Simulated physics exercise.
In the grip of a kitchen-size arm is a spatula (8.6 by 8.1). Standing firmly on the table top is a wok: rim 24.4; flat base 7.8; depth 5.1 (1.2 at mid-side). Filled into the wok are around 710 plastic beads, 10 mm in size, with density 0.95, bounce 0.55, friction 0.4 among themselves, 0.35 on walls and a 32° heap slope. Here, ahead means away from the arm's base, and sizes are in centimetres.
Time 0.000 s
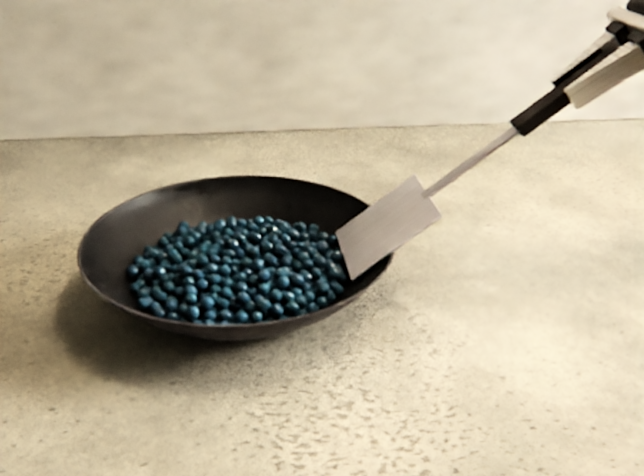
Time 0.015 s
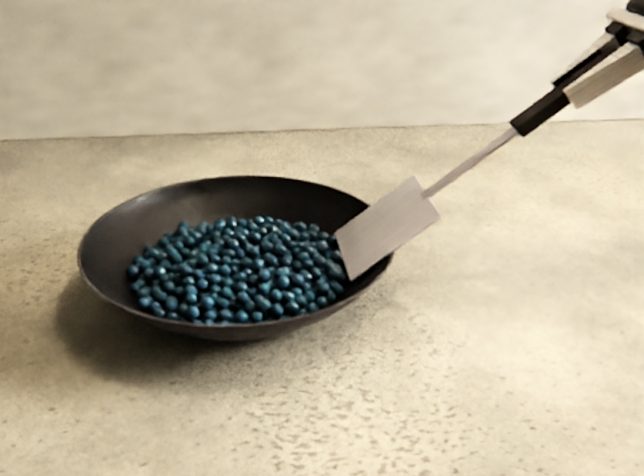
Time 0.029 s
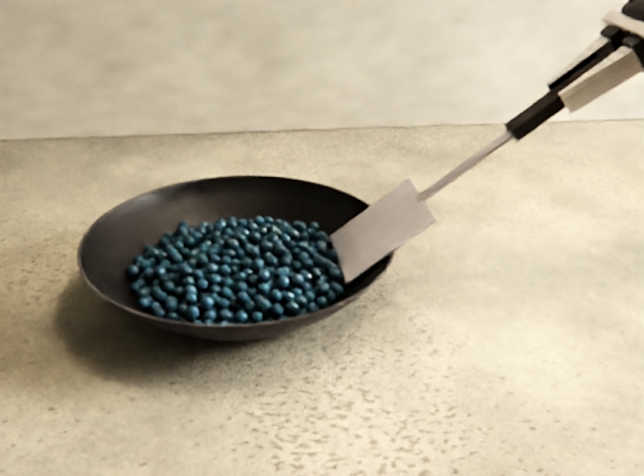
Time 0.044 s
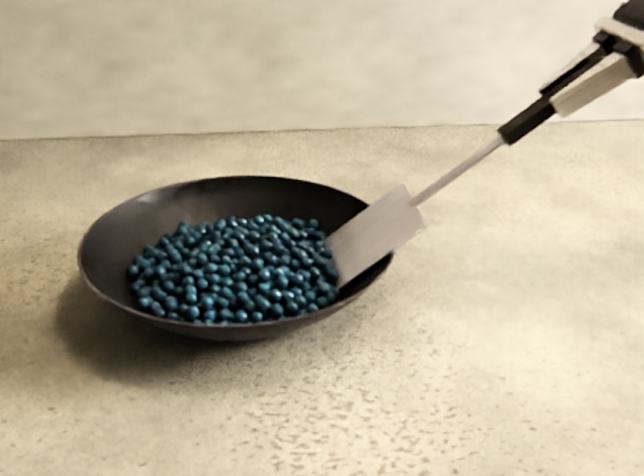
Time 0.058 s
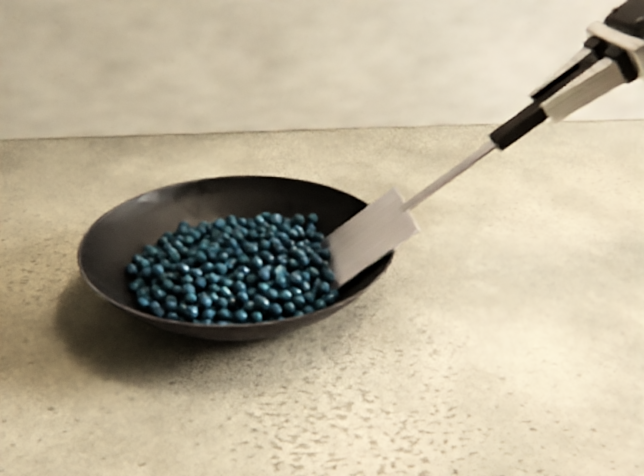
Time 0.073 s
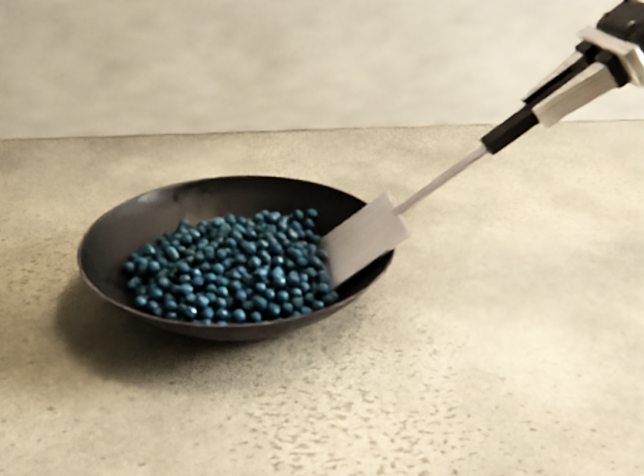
A robotic arm reaches in from the upper right, holding a pale flat spatula over a speckled beige table top, seen from slightly above at a steady angle. A dark, shallow wok sits left of centre, filled with many glossy teal-blue beads. The spatula slides slowly left and slightly down along the wok's right side, nudging the nearby beads a little to the left.
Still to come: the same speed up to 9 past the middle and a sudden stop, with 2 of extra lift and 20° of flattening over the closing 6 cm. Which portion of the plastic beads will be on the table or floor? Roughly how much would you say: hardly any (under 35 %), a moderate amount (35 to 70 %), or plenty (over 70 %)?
I'd say hardly any.
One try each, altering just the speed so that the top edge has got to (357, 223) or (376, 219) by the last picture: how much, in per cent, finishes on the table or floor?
First try about 50 %, second try about 40 %.
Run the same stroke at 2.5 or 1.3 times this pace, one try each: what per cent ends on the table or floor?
About 50 and 35 per cent.
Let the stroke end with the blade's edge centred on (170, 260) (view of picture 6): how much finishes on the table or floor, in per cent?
Estimate: Approx. 0 %.
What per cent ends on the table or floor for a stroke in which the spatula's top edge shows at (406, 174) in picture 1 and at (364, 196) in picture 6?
I'd put it at roughly 40 per cent.
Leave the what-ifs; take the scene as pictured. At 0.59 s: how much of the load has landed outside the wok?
20 %.
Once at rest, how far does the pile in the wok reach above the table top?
About 7.0 cm above the table.
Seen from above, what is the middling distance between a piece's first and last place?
It comes out at about 6 cm.
After 0.20 s, sloping 38°, highest piece 5 above the table; 712 in the wok.
After 0.33 s, sloping 30°, highest piece 7 above the table; 708 in the wok, 4 on the blade or in flight.
After 0.59 s, sloping 18°, highest piece 7 above the table; 546 in the wok, 159 on the table or floor, 7 on the blade or in flight.
After 1.64 s, sloping 18°, highest piece 6 above the table; 541 in the wok, 171 on the table or floor.
At rest, 541 in the wok, 171 on the table or floor. That is 24 % on the table or floor.
